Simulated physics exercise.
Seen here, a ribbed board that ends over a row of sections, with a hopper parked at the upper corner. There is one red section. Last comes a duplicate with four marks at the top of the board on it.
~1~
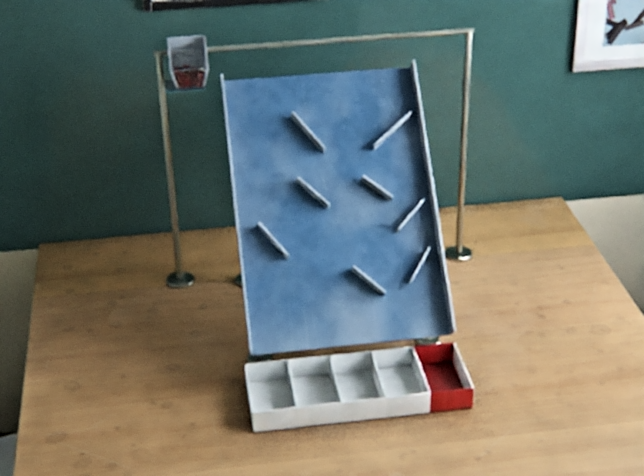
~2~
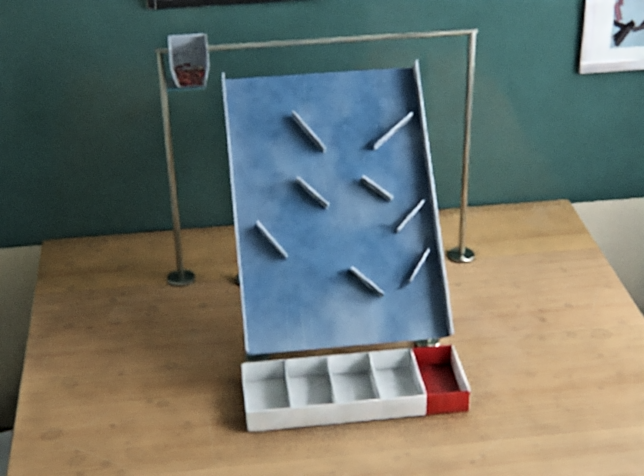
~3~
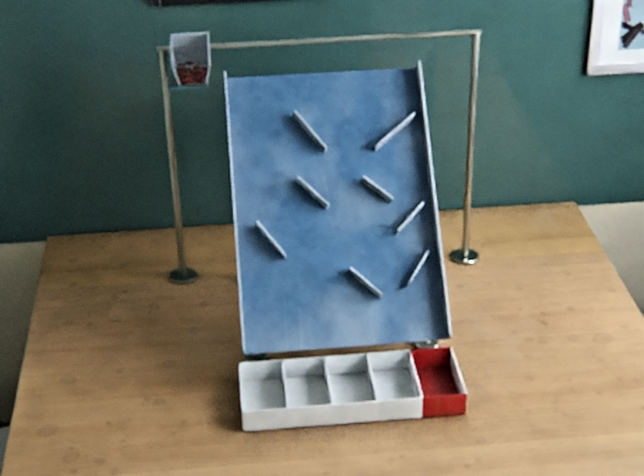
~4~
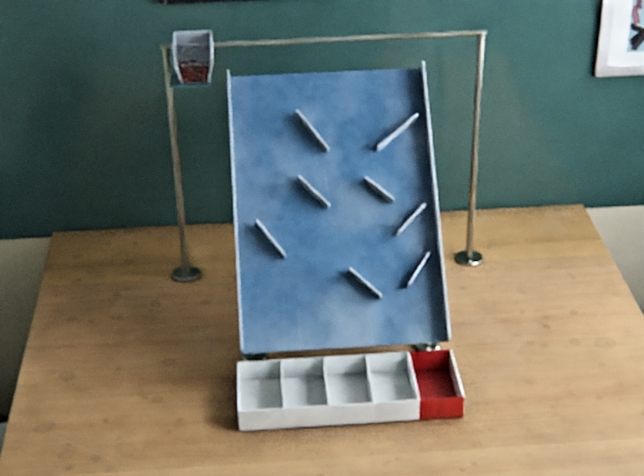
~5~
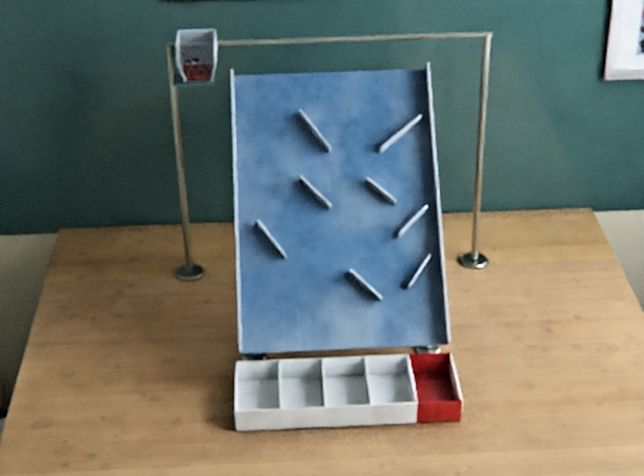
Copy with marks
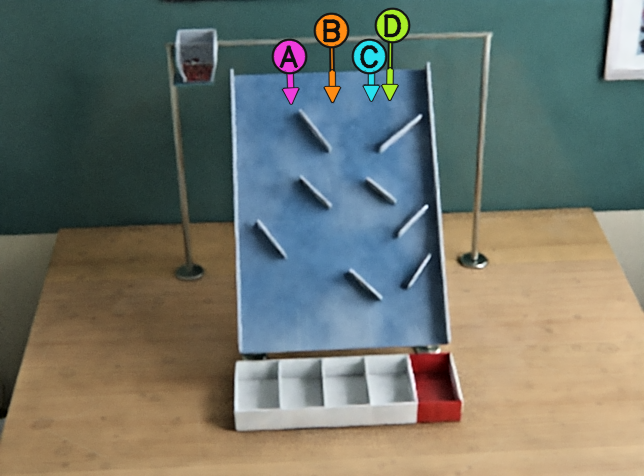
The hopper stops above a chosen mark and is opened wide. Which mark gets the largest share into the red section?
B works best here.
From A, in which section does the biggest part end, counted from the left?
It is the third one.
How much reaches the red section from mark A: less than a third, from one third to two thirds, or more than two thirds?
It is less than a third.
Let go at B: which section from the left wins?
The fifth from the left.
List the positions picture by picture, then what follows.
The first picture shows hopper (189, 79), kidney beans, door shut.
The second picture shows ribs (293, 111) to (325, 148), (375, 146) to (413, 112), (297, 177) to (329, 204).
The third picture shows ribs (364, 176) to (393, 198), (257, 221) to (286, 255), (398, 230) to (424, 202).
The fourth picture shows ribs (350, 268) to (382, 296), (409, 284) to (429, 252).
The fifth picture shows red section (439, 410), number 5 of 5 from the left.
On the marked copy, mark A meets the board at (290, 98); mark B meets the board at (332, 96); mark C meets the board at (371, 95); mark D meets the board at (389, 94).
If A is chosen, about a tenth in the red section, the larger part in other sections, about a tenth outside the box.
If B is chosen, the larger part in the red section, roughly a quarter in other sections, just a few held on the board, just a few outside the box.
If C is chosen, roughly a quarter in the red section, roughly two thirds in other sections, just a few held on the board, about a tenth outside the box.
If D is chosen, roughly a quarter in the red section, roughly two thirds in other sections, about a tenth held on the board, just a few outside the box.
